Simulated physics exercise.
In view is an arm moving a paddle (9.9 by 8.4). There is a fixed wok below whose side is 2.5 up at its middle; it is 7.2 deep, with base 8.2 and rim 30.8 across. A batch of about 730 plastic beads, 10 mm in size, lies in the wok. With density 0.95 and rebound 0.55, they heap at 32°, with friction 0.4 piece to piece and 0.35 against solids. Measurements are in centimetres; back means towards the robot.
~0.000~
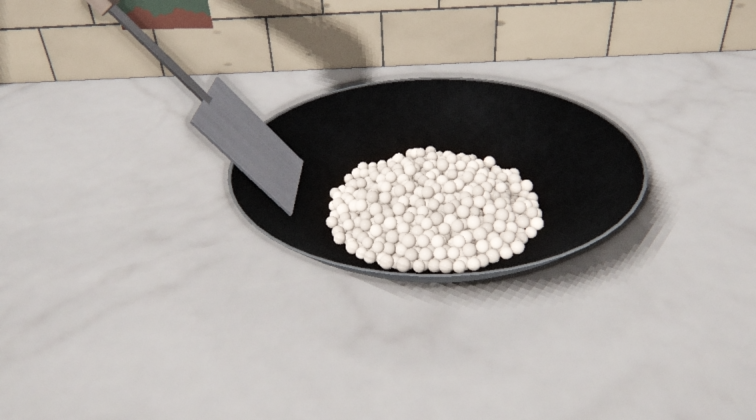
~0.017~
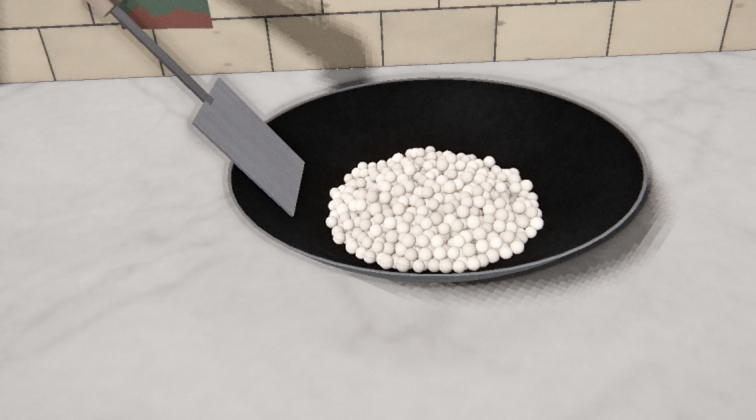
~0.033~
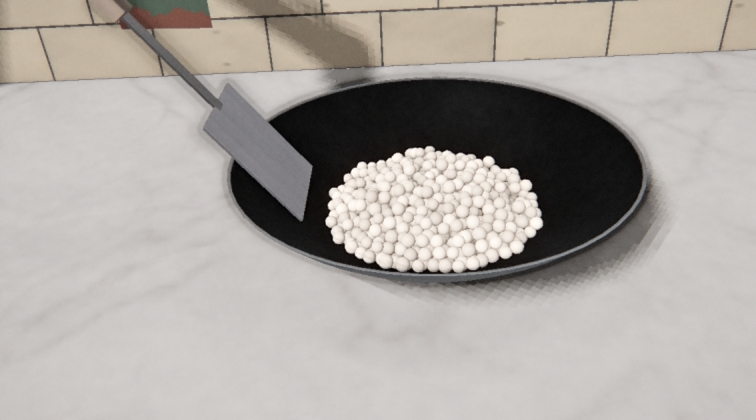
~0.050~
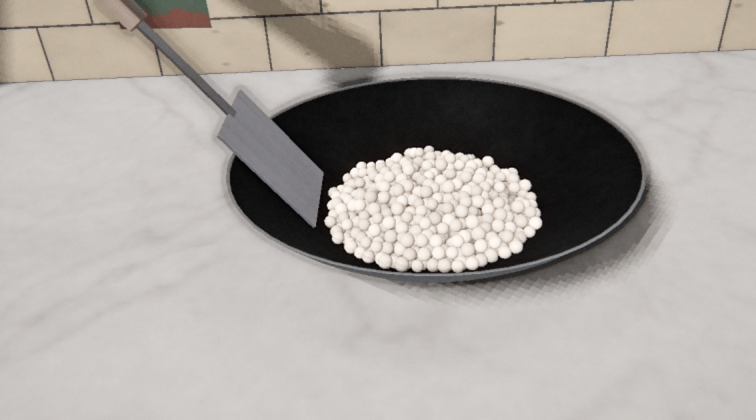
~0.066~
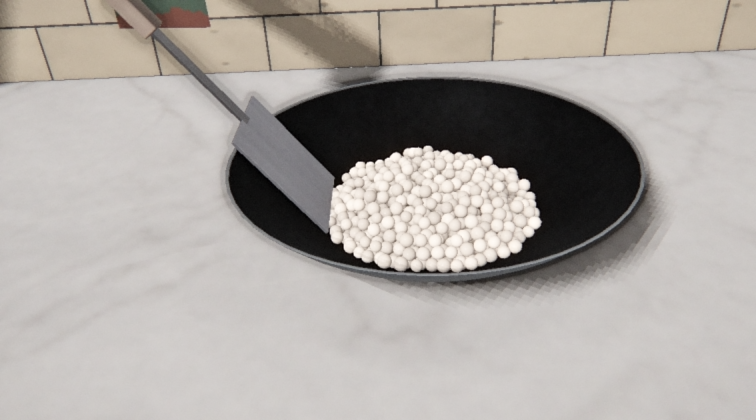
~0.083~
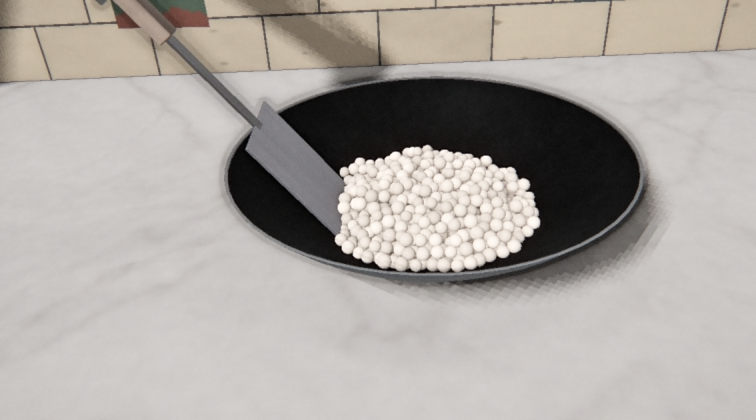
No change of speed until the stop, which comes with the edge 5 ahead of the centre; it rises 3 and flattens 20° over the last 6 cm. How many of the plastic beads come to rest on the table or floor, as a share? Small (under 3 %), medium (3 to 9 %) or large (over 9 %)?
Small.
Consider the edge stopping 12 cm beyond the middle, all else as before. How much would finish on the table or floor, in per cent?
In that case about 30 percent ends on the table or floor.
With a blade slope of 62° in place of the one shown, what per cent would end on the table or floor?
In that case around 0 per cent.
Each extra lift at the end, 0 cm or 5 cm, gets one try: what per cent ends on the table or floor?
First try about 0 %, second try about 0 %.
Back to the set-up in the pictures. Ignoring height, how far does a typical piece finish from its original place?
I'd put it at close to 4 centimetres.
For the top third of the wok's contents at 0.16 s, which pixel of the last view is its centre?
I'd point to about (453, 188).
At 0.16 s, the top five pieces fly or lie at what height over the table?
Somewhere near 5 cm, I'd say.
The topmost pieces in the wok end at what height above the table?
Peak at rest, approximately 7.5 centimetres.
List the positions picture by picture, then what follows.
In the first frame, paddle top edge at (205, 98), sloping 53°; upper third of the load around (432, 195), from x 330 to 535, top at y 150; 729 in the wok.
In the second frame, paddle top edge at (206, 99), sloping 53°; upper third of the load around (432, 195), from x 330 to 535, top at y 150.
In the third frame, paddle top edge at (216, 104), sloping 53°; upper third of the load around (432, 195), from x 330 to 535, top at y 150.
In the fourth frame, paddle top edge at (229, 111), sloping 53°; upper third of the load around (431, 195), from x 330 to 535, top at y 150.
In the fifth frame, paddle top edge at (243, 118), sloping 53°; upper third of the load around (430, 195), from x 330 to 535, top at y 150.
In the sixth frame, paddle top edge at (256, 123), sloping 53°; upper third of the load around (427, 192), from x 335 to 535, top at y 150; 729 in the wok.
By 0.16 s, sloping 53°, highest piece 6 above the table; 729 in the wok.
By 0.23 s, sloping 44°, highest piece 6 above the table; 729 in the wok.
By 0.47 s, sloping 33°, highest piece 7 above the table; 729 in the wok.
By 1.52 s, sloping 33°, highest piece 7 above the table; 729 in the wok.
Final count, 729 in the wok. That is 0 % on the table or floor.
